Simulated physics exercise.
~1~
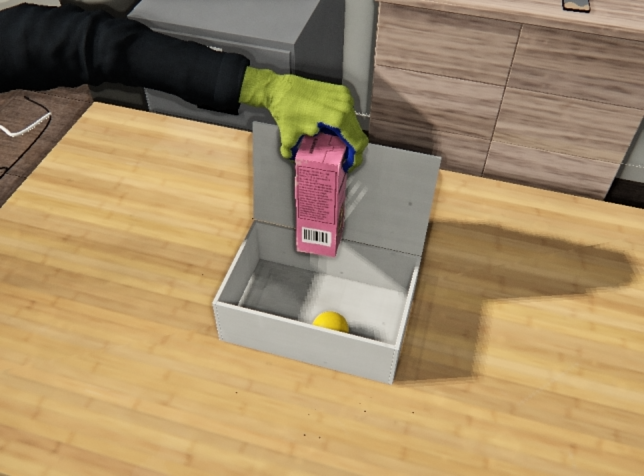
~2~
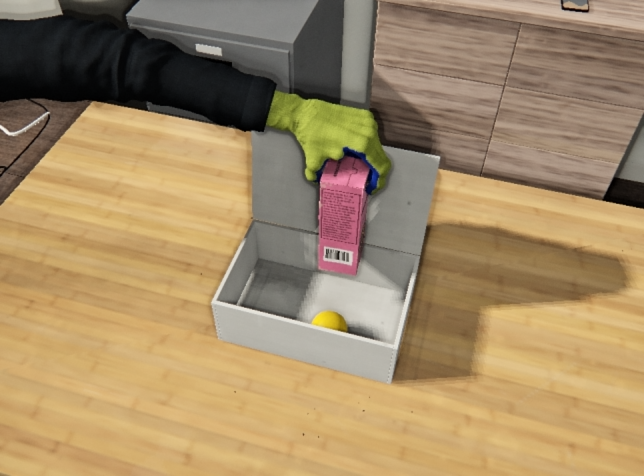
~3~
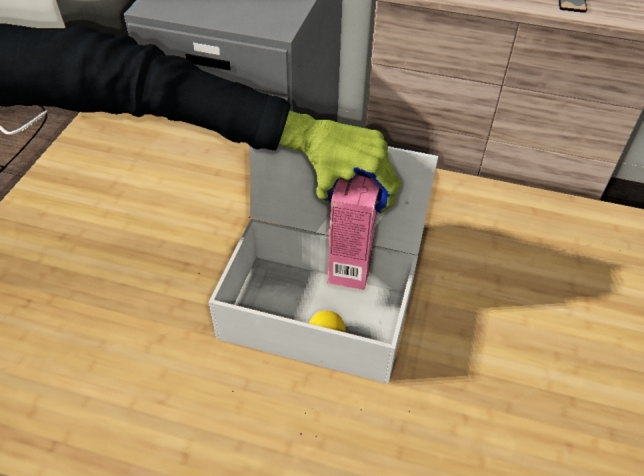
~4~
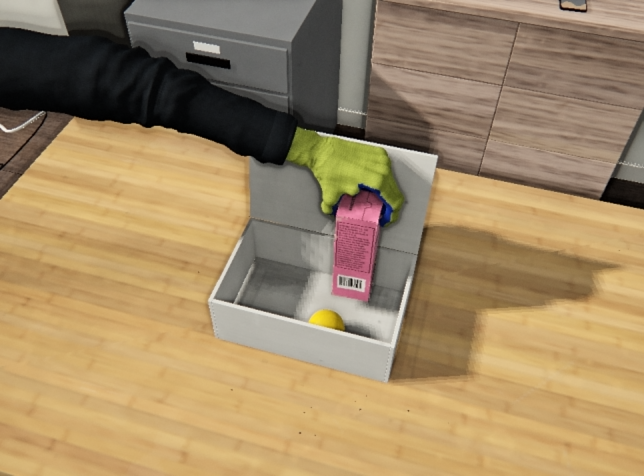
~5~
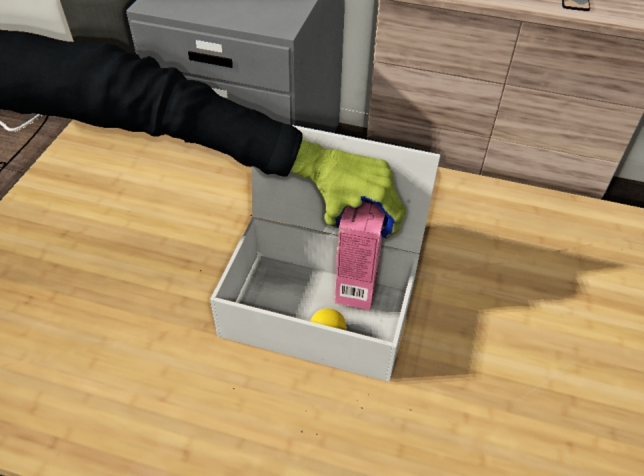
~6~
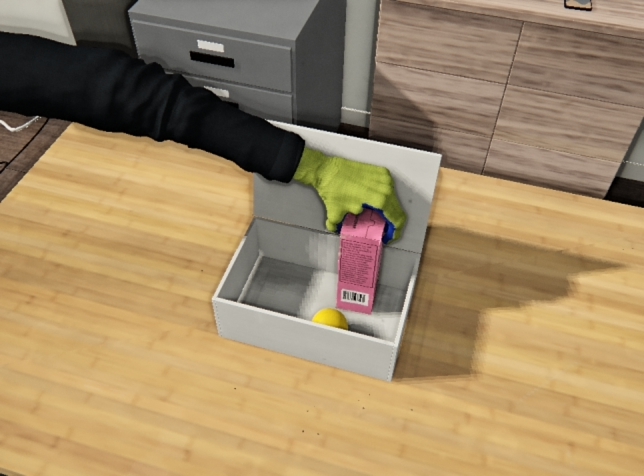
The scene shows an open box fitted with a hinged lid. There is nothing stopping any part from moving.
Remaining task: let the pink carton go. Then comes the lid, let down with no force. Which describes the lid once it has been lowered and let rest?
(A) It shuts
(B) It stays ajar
B, it stays ajar.
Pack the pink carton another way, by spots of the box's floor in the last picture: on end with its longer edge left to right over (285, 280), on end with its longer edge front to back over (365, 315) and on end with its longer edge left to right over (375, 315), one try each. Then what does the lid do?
Lid left open; lid left open; lid left open.
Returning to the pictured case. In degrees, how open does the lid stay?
The answer is about 25 degrees.
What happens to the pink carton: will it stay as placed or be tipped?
Once everything settles, it ends up at a slant.
Then, 1.70 s past the last view, lid 64° above the rim; pink carton rocked 11° from its first pose near (359, 270).
Then, 2.20 s past the last view, lid 26° above the rim; pink carton rocked 53° from its first pose near (347, 297).
Finally, lid 23° above the rim; down or leaning hard in the box, pink carton; yellow lemon still in place. Final places as the last picture's camera would see them, pink carton near (347, 294).
